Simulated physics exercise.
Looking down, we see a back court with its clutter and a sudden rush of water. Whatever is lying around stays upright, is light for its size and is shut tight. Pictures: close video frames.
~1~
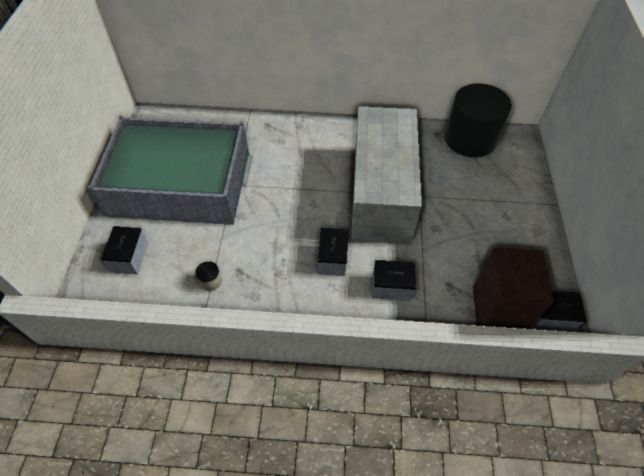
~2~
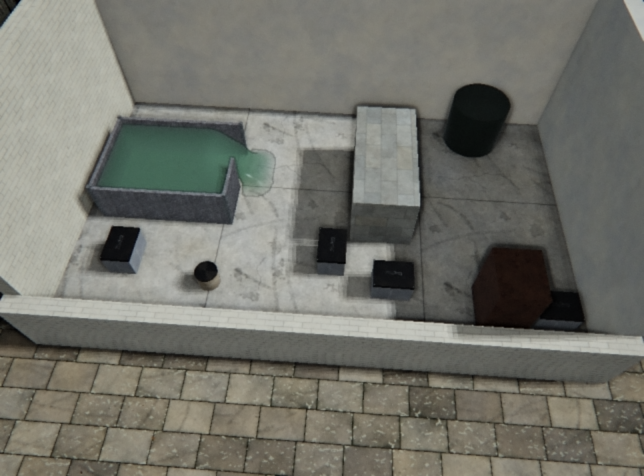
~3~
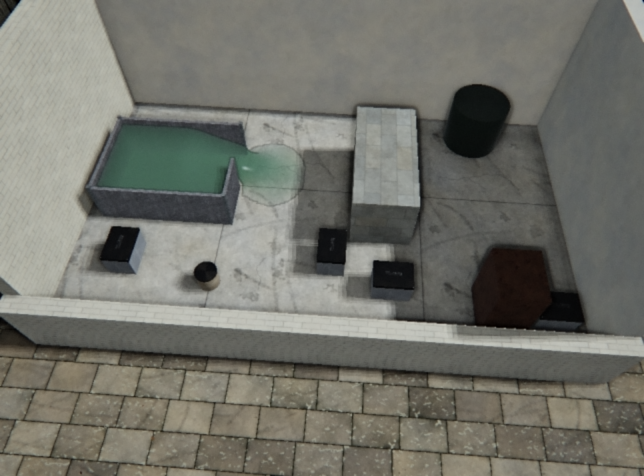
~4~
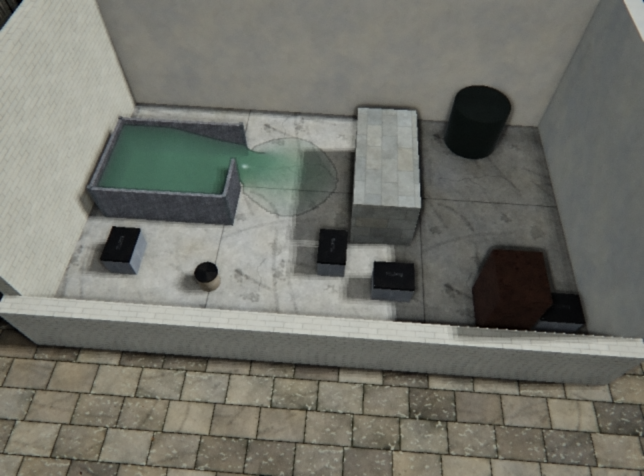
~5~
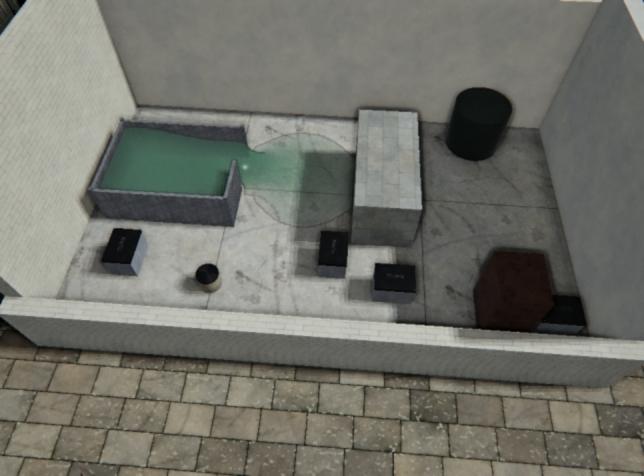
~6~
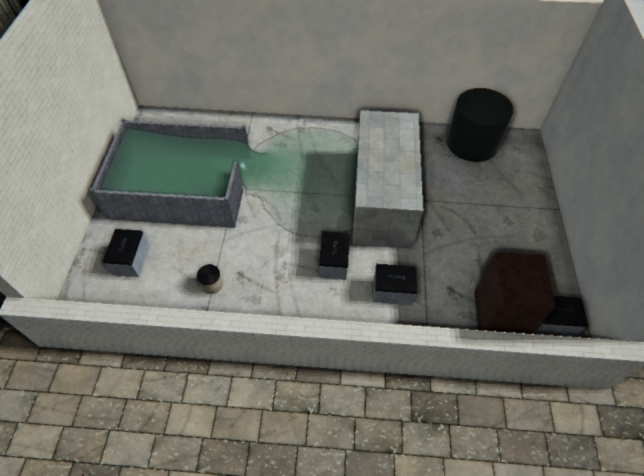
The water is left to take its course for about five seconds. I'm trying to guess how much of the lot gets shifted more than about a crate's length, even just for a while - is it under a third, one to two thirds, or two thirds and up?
That share does not reach a third.
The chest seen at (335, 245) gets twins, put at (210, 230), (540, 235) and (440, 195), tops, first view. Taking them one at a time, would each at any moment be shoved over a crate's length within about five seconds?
The first sits tight, the second sits tight, the third travels far.
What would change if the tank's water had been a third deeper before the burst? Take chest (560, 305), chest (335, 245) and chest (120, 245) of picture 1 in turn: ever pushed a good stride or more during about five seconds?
Respectively, never gets that far, gets that far, never gets that far.
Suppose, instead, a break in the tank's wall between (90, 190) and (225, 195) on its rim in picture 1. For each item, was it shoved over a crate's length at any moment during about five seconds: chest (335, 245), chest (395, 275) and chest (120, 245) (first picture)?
First beyond that mark, then beyond that mark, then beyond that mark.
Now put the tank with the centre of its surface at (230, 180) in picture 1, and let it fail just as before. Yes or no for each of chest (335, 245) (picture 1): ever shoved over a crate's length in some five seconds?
As for that object, it got carried that far.
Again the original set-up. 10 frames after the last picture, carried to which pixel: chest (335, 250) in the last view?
My guess is roughly (320, 302).
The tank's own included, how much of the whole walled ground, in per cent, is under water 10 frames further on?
I'd call it close to 40 per cent.
A moment on, 0 of 5 are well off their spots; 0 afloat.
Next, 1 of 5 are well off their spots; 0 afloat.
Later, 1 of 5 are well off their spots; 1 afloat.
In the end, 1 of 5 are well off their spots, and 1 have been at some point; 1 afloat.
